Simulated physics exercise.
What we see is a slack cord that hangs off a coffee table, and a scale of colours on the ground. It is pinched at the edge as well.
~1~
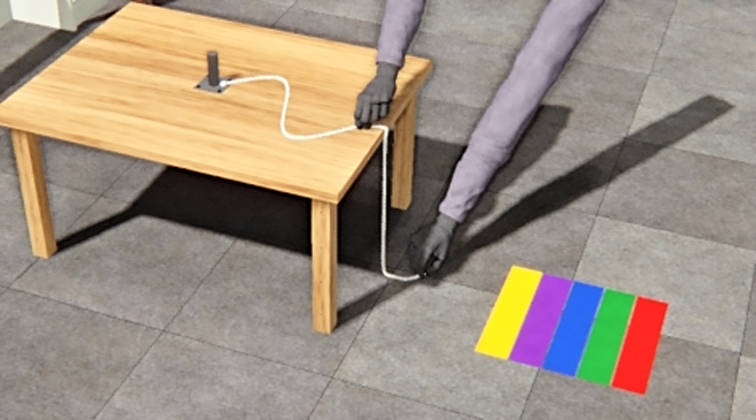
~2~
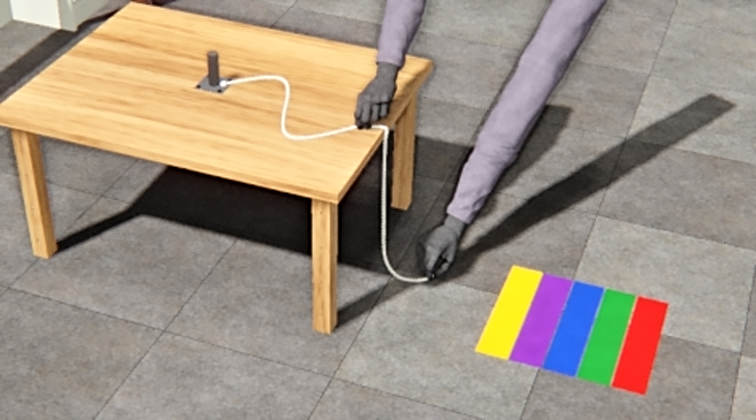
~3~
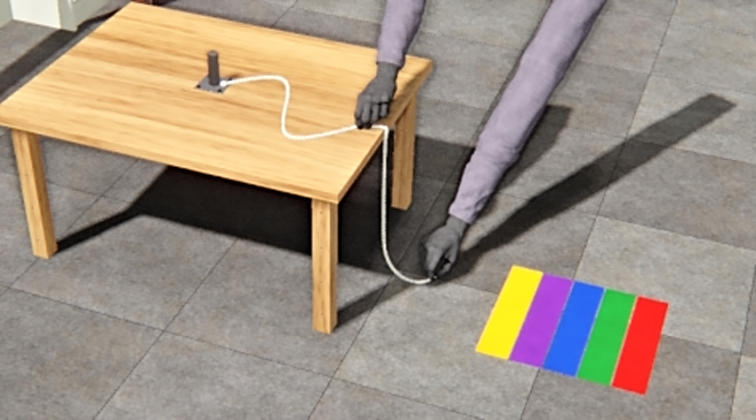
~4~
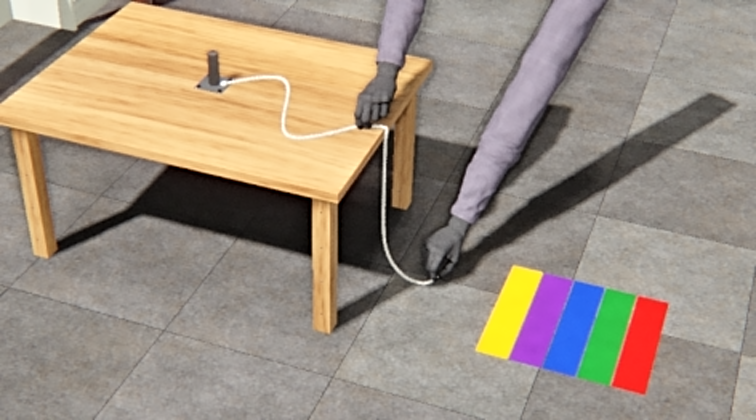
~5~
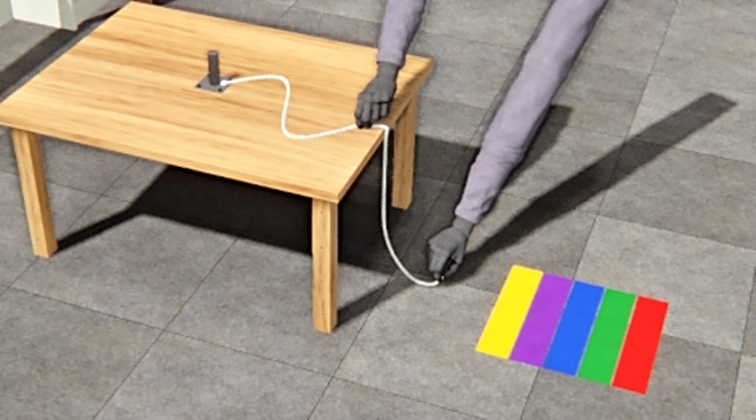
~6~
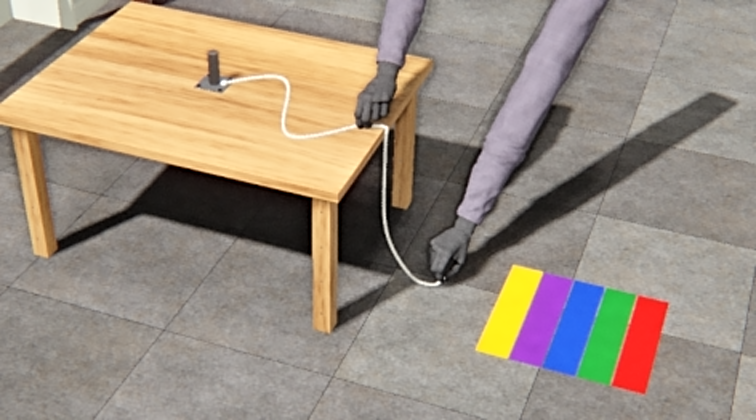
The clip opens on a wooden coffee table with a slack white cord pinched at its edge by one gloved hand, while another holds the hanging end near the floor, left of a striped colour scale. The lower hand then shifts the end slightly to the right, and the upper hand stays still.
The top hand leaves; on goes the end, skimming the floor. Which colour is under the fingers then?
Over red.
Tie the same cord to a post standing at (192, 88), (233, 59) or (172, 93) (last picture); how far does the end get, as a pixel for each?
Near (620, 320), (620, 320) and (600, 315).
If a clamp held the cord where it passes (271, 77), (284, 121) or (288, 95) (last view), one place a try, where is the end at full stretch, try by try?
Near (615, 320), (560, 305) and (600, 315).
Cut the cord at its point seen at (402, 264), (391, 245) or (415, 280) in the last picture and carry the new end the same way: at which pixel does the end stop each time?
Try by try, around (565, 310), (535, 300) and (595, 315).
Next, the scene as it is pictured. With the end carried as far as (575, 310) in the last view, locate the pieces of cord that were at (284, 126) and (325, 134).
At (363, 122), then (389, 158).
Soon after, end near (575, 310); over blue.
After that, end near (616, 320); over green.
At the stop, end near (639, 326); over red. The end stops over the red strip.
